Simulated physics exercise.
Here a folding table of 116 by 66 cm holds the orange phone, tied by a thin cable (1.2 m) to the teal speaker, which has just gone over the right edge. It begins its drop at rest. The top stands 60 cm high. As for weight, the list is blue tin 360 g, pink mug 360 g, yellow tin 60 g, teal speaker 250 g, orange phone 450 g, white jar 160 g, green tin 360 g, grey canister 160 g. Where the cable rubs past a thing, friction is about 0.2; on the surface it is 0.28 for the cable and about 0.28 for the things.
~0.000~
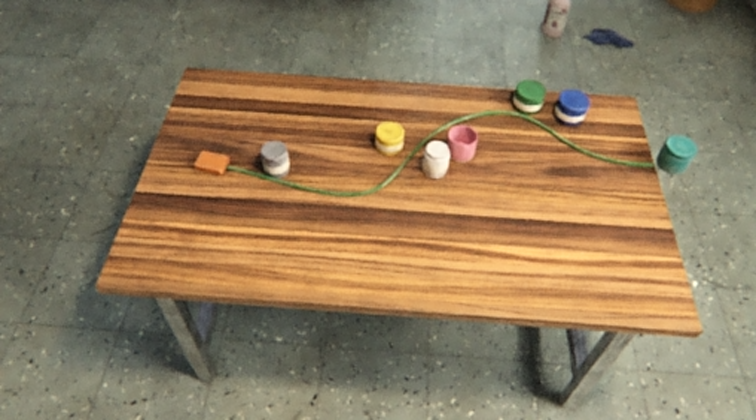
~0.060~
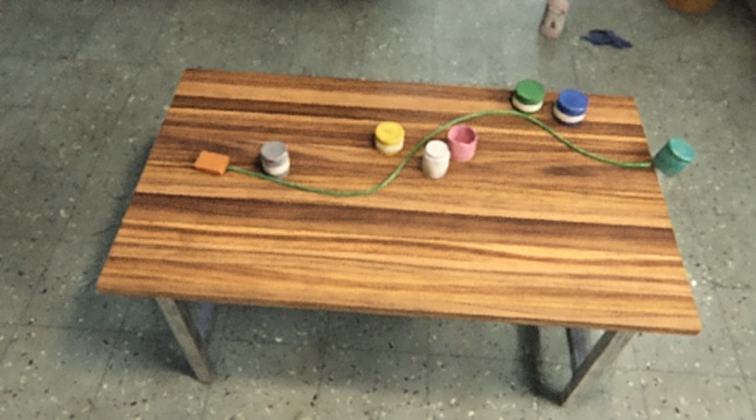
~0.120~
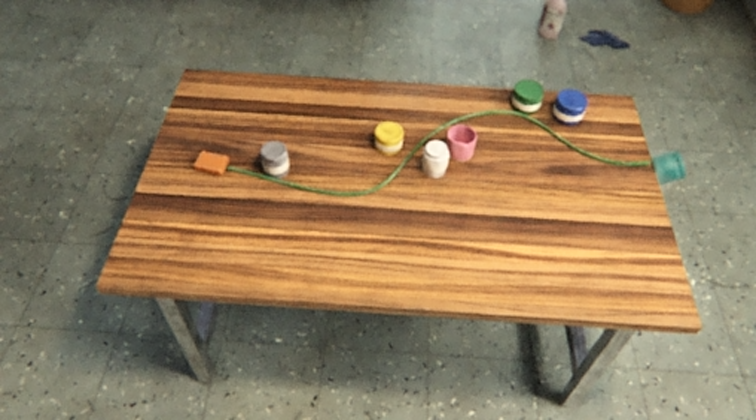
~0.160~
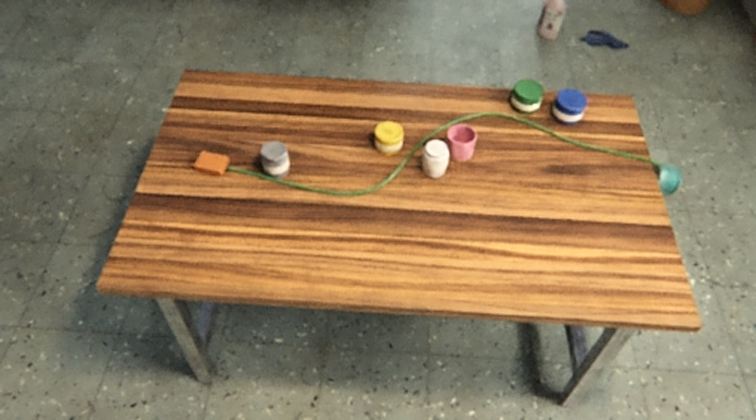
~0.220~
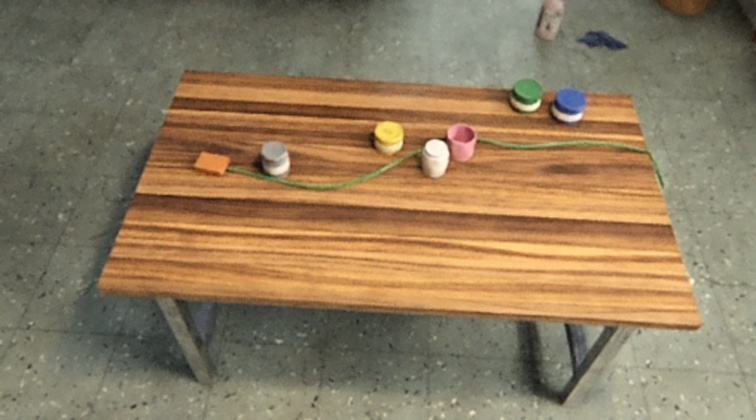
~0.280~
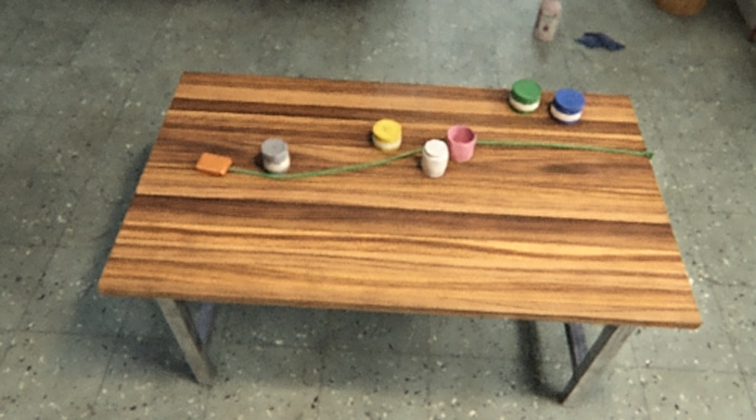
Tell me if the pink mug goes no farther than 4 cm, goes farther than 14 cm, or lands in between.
The pink mug goes no farther than 4 cm.
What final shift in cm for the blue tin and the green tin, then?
In the end the blue tin has moved about 0 cm, while the green tin has moved about 0 cm.
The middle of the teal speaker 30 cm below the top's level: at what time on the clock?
Time: 0.70 s.
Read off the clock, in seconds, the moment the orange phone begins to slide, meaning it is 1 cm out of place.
The orange phone gets there at 0.30 seconds.
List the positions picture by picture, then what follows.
The first picture shows shows, pink mug (463, 135); cable runs through (605, 159) (435, 133) (377, 189).
The second picture shows shows, teal speaker (680, 148); cable runs through (602, 159) (434, 133).
The third picture shows shows, teal speaker (668, 168); cable runs through (601, 159) (434, 133).
The fourth picture shows shows, teal speaker (662, 179); cable runs through (612, 152) (434, 132).
In the fifth picture, shows, cable runs through (650, 153).
The sixth picture shows shows, pink mug (462, 135); cable runs through (577, 147) (383, 162).
By 0.5 s, the cable's tail end at (250, 169); pink mug 2 cm off its start, teal speaker over the edge, grey canister 10 cm off its start.
By 0.7 s, the cable's tail end at (273, 162); pink mug 2 cm off its start, orange phone 10 cm off its start, grey canister 10 cm off its start.
By 1.0 s, the cable's tail end at (293, 162); pink mug 2 cm off its start at (464, 139), orange phone 15 cm off its start at (277, 159), grey canister 10 cm off its start at (280, 119).
By 1.2 s, the cable's tail end at (318, 159); pink mug 2 cm off its start, orange phone 20 cm off its start, grey canister 10 cm off its start.
By 2.4 s, the cable's tail end at (376, 153); pink mug 2 cm off its start at (464, 139), orange phone 34 cm off its start at (361, 150), teal speaker over the edge, grey canister 10 cm off its start at (280, 119).
